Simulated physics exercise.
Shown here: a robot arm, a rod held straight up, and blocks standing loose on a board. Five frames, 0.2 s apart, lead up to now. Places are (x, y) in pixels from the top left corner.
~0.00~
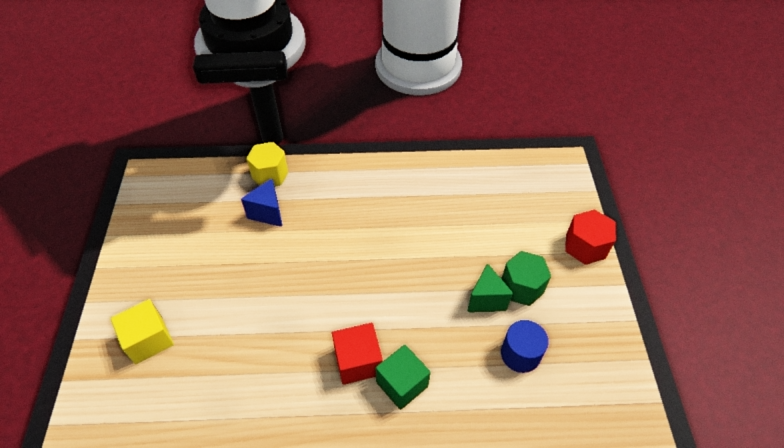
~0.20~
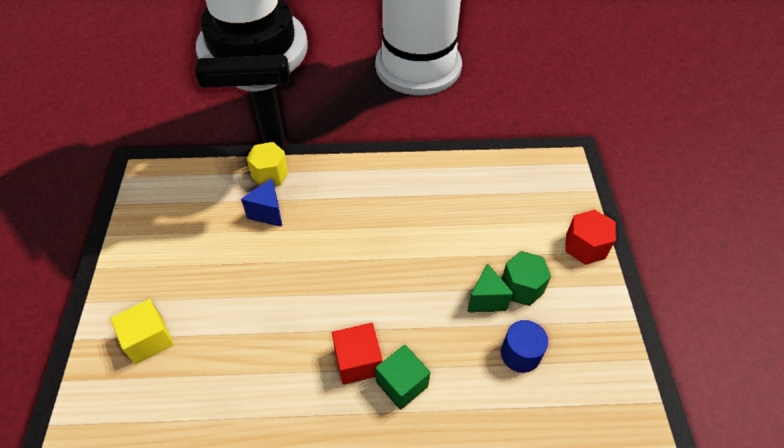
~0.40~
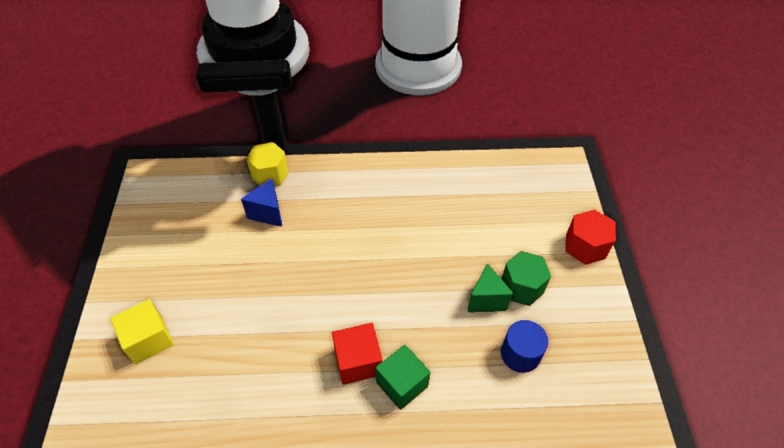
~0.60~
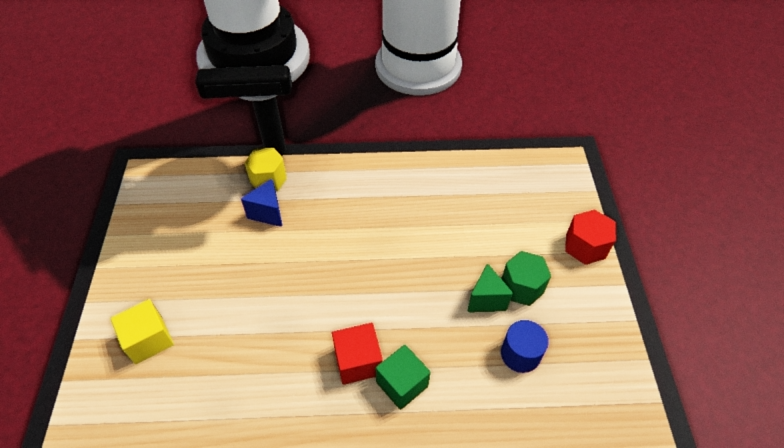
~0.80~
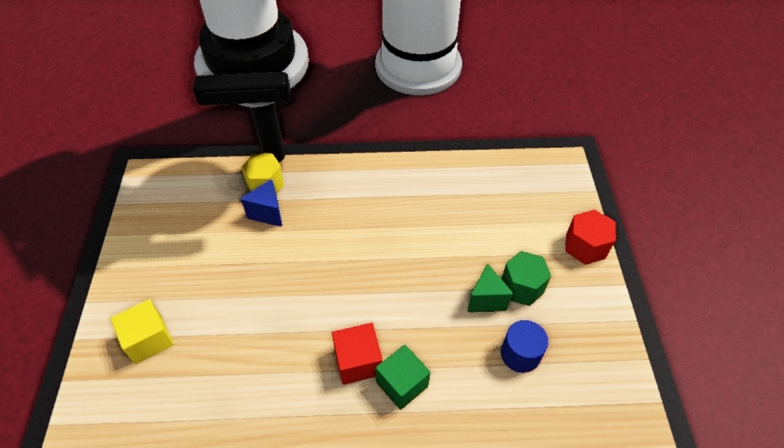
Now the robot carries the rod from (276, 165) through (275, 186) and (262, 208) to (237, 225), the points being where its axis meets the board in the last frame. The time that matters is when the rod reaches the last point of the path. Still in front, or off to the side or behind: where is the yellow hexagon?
It is still in front.
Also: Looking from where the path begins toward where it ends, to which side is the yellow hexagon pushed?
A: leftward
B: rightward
The one that fits is B, rightward.
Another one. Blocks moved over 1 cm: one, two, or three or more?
By the end, two blocks will have moved.
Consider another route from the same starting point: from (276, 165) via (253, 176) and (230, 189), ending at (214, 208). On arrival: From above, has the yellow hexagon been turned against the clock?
Yes.
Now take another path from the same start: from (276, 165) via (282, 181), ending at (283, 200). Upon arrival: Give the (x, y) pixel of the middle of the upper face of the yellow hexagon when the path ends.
The top centre is at (249, 185).
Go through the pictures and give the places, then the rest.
In the first frame, rod tip (273, 139); block tops, yellow hexagon (265, 155); blue triangular block (263, 195).
In the second frame, rod (274, 142); blocks unchanged.
In the third frame, rod (276, 146); blocks unchanged.
In the fourth frame, rod (276, 151); yellow hexagon (264, 160).
In the fifth frame, rod (275, 157); yellow hexagon (261, 165); blue triangular block (263, 195).
What follows on the original path. One third of the way, rod (273, 179); yellow hexagon (248, 183), turned 45° clockwise; blue triangular block (265, 202), turned 20° clockwise.
Two thirds of the way, rod (259, 201); yellow hexagon (226, 200), turned 80° clockwise; blue triangular block (264, 206).
At the end, rod (234, 217); yellow hexagon (198, 214), turned 90° clockwise; blue triangular block (264, 208).
